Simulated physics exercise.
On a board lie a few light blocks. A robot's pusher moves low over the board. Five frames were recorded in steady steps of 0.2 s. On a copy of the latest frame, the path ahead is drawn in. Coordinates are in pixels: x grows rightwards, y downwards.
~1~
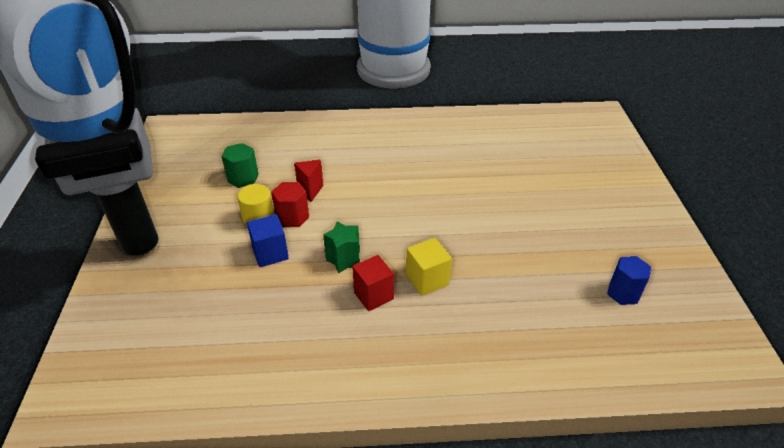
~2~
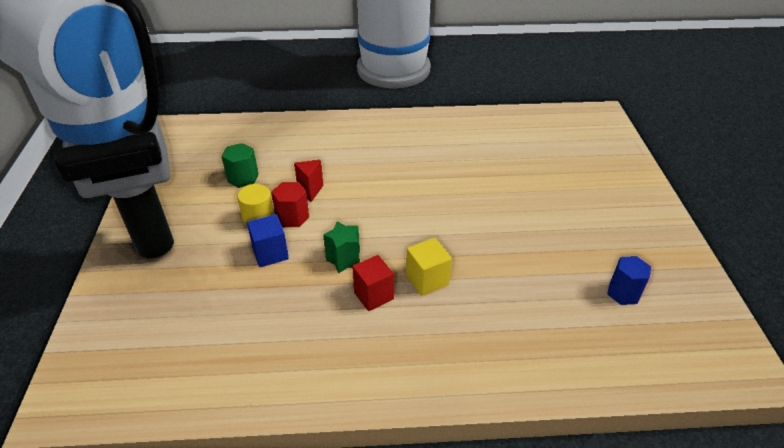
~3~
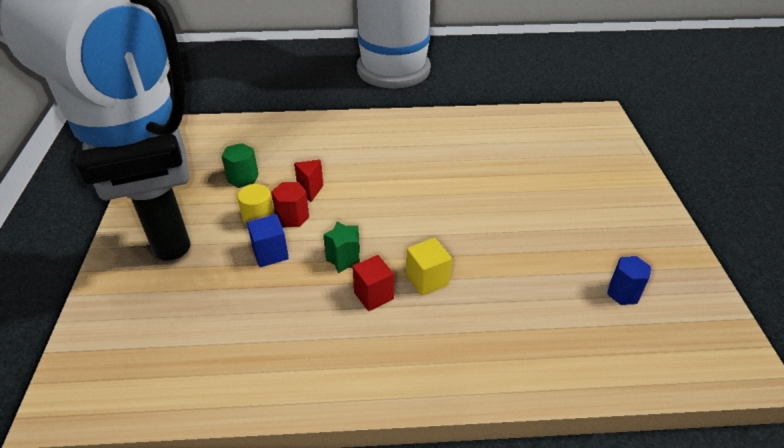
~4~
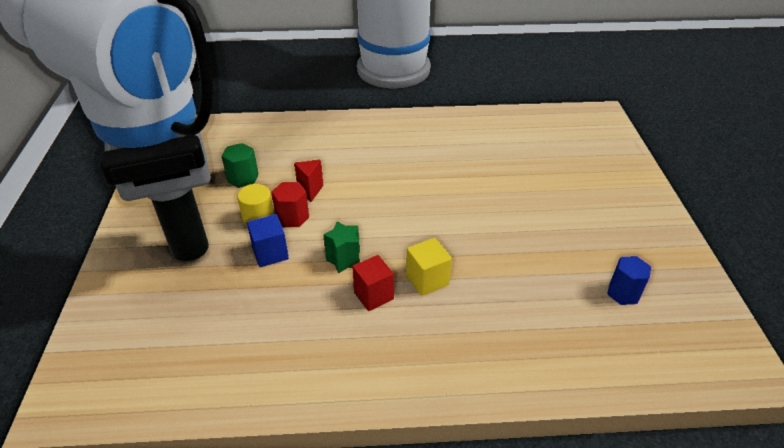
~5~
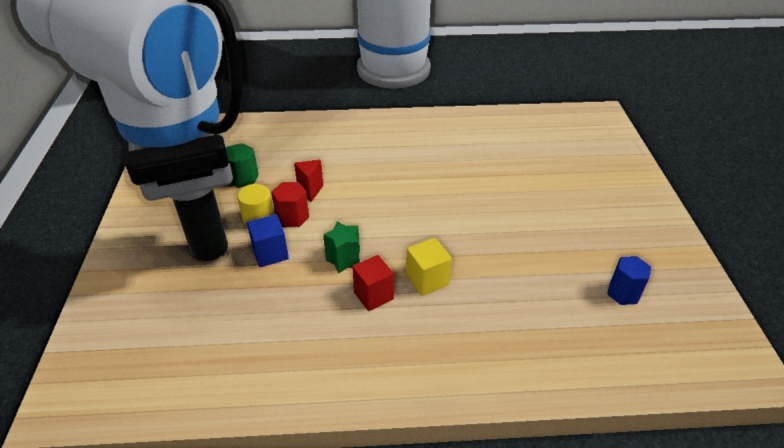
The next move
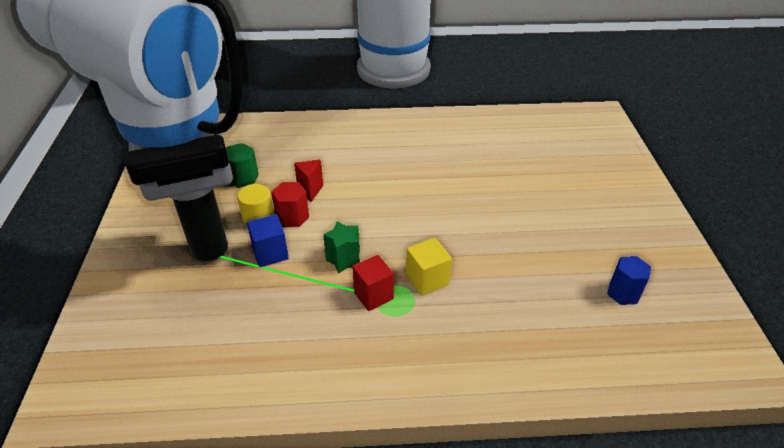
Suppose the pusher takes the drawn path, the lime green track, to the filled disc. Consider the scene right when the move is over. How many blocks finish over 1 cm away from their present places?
Moved: 2.
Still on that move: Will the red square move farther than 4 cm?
I believe so.
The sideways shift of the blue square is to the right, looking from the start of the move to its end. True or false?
False - the claim does not hold.
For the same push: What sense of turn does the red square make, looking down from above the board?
Anticlockwise, looking down.
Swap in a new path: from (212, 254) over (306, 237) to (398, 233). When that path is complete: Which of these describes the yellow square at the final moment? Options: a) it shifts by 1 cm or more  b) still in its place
The one that fits is b, still in its place.
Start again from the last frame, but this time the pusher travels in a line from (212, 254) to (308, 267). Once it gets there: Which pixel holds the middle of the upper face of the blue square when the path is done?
It ends at (328, 221).
Drawn move, straight from (212, 254) to (395, 301).
On the path given first. One third of the way, pusher (268, 263); blue square (292, 224), turned 30° anticlockwise.
Two thirds of the way, pusher (331, 279); blue square (297, 223), turned 45° anticlockwise.
At the end, pusher (395, 295); blue square (297, 223), turned 45° anticlockwise; green star block still; red square (432, 281), turned 35° anticlockwise; yellow square (434, 252), turned 20° anticlockwise.
